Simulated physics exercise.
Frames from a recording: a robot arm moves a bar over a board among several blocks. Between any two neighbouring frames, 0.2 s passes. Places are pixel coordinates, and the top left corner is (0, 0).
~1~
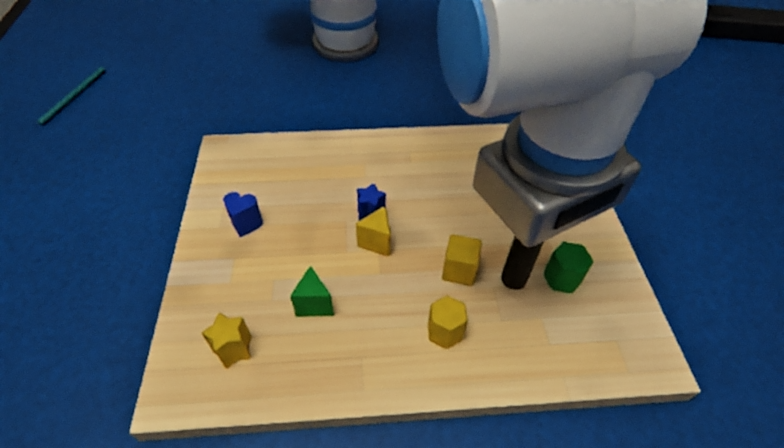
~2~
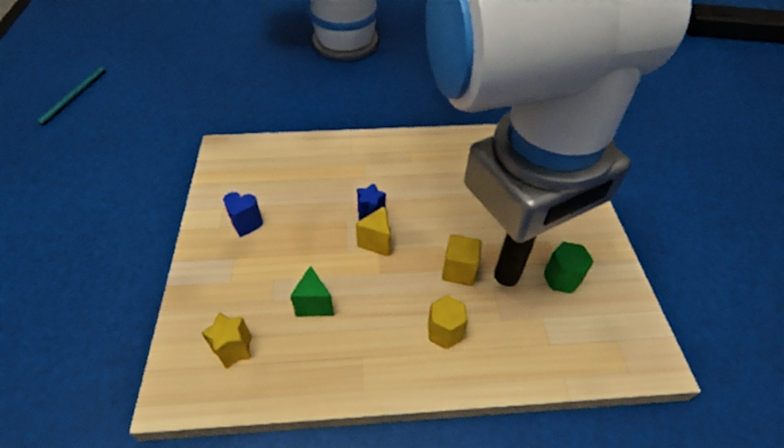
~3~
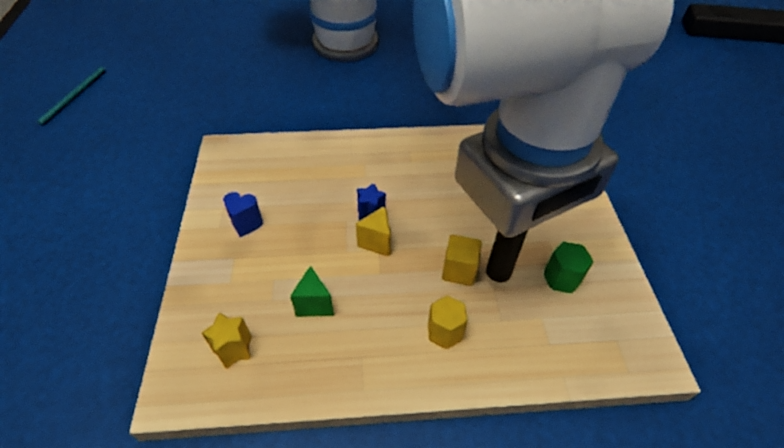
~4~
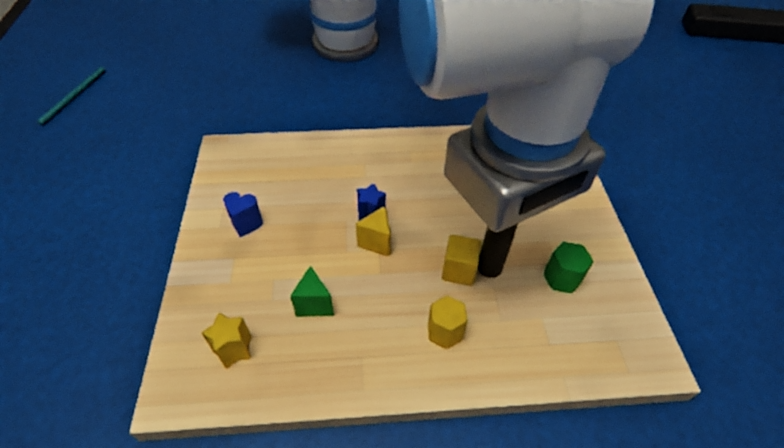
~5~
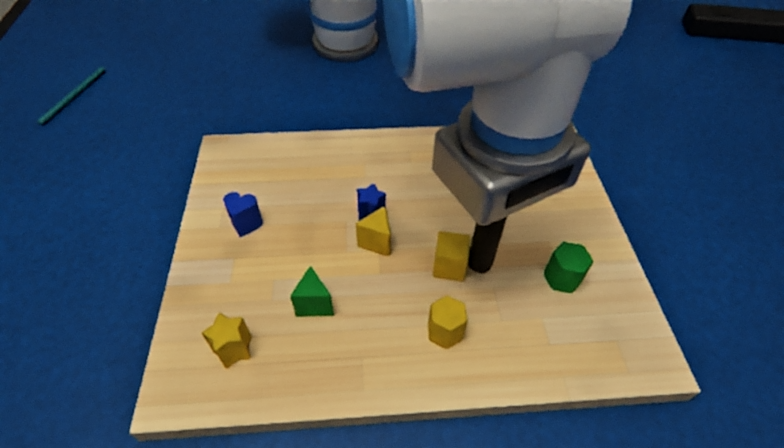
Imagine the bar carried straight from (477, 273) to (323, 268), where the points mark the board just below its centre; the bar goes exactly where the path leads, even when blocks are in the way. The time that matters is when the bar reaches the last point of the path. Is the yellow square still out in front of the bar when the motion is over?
Answer: No.
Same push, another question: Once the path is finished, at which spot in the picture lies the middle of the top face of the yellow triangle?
I'd expect the centre of its top face to be at (344, 203).
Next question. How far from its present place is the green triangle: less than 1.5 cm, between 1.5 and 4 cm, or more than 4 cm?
By the end of the path, it will have gone short of 1.5 cm.
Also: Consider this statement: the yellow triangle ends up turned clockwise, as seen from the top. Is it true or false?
Verdict: True.
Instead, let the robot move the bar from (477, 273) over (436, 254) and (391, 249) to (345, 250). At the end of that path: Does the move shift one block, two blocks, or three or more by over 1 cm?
By the end, two blocks will have moved.
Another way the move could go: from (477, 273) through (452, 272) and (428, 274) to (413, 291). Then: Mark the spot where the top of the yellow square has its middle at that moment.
The middle of the upper face of the yellow square will lie at about (407, 236) in the picture.
On the path given first. One third of the way, bar (426, 261); yellow triangle (373, 219), turned 10° clockwise; yellow square (403, 235), turned 35° clockwise.
Two thirds of the way, bar (373, 260); yellow triangle (350, 208), turned 75° clockwise; yellow square (355, 229), turned 60° clockwise.
At the end, bar (321, 258); green triangle unmoved; yellow triangle (344, 203), turned 100° clockwise; yellow square (337, 223), turned 80° clockwise.
